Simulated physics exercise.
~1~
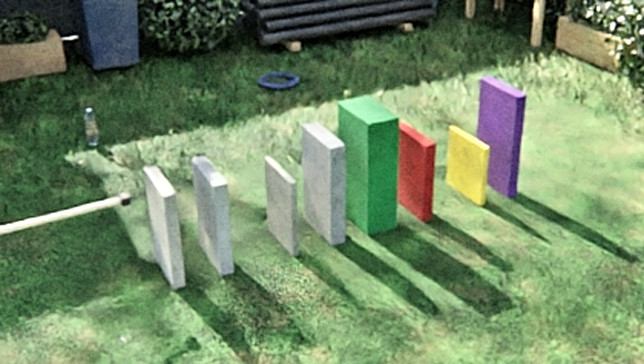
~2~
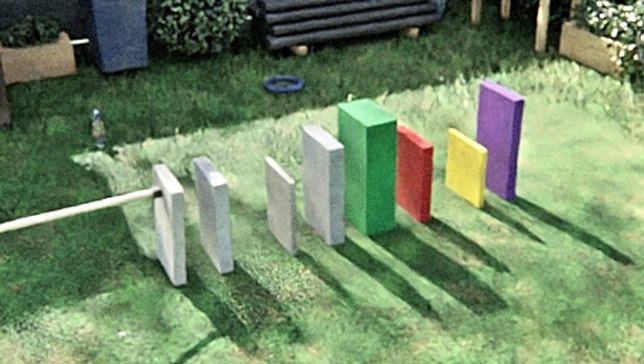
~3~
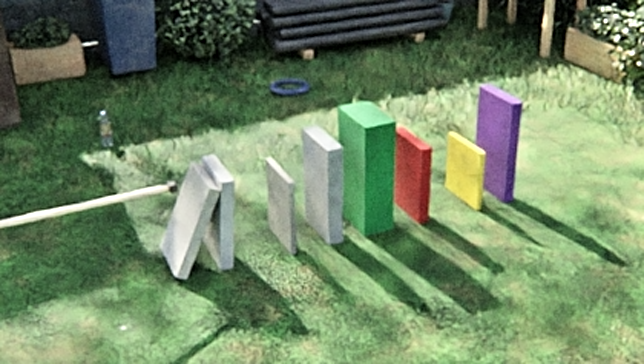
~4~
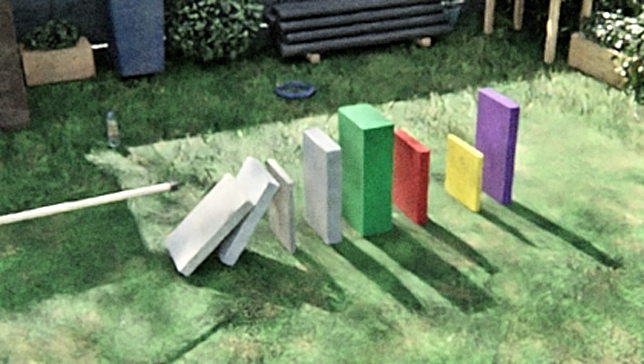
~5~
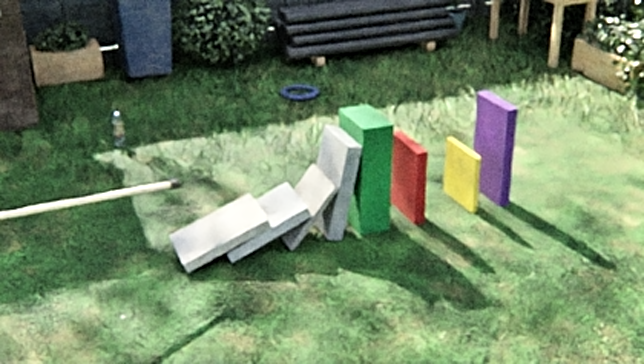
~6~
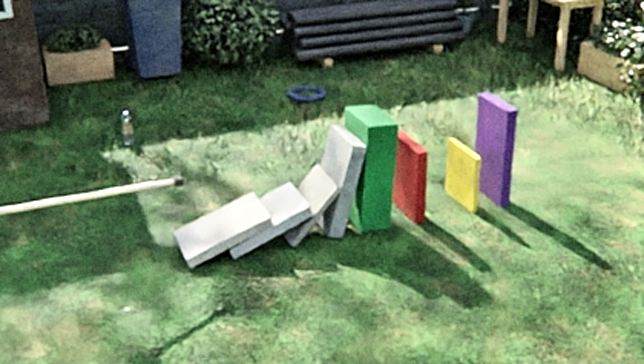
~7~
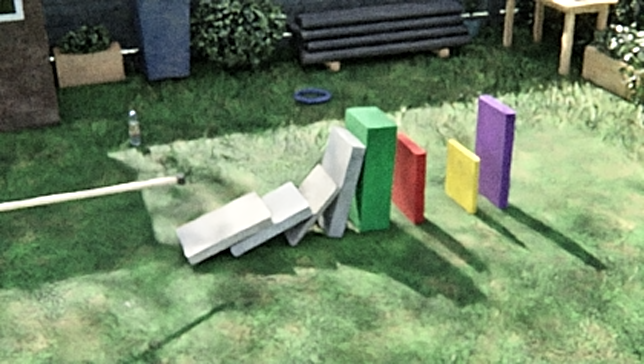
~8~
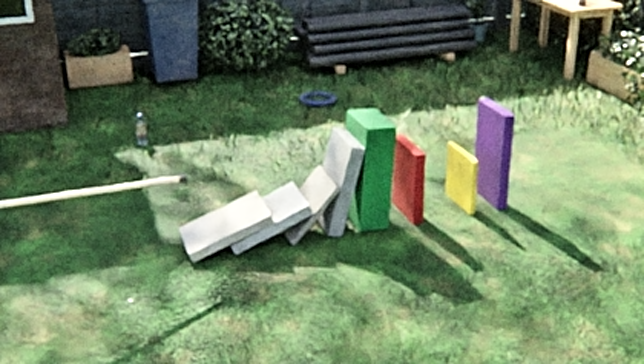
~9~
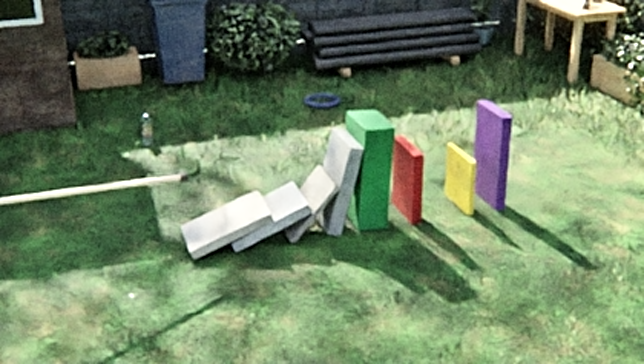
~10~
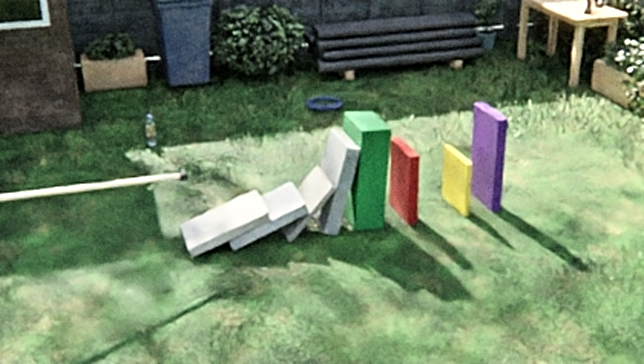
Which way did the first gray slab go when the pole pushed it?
It tipped over to the right, falling toward the rest of the row.
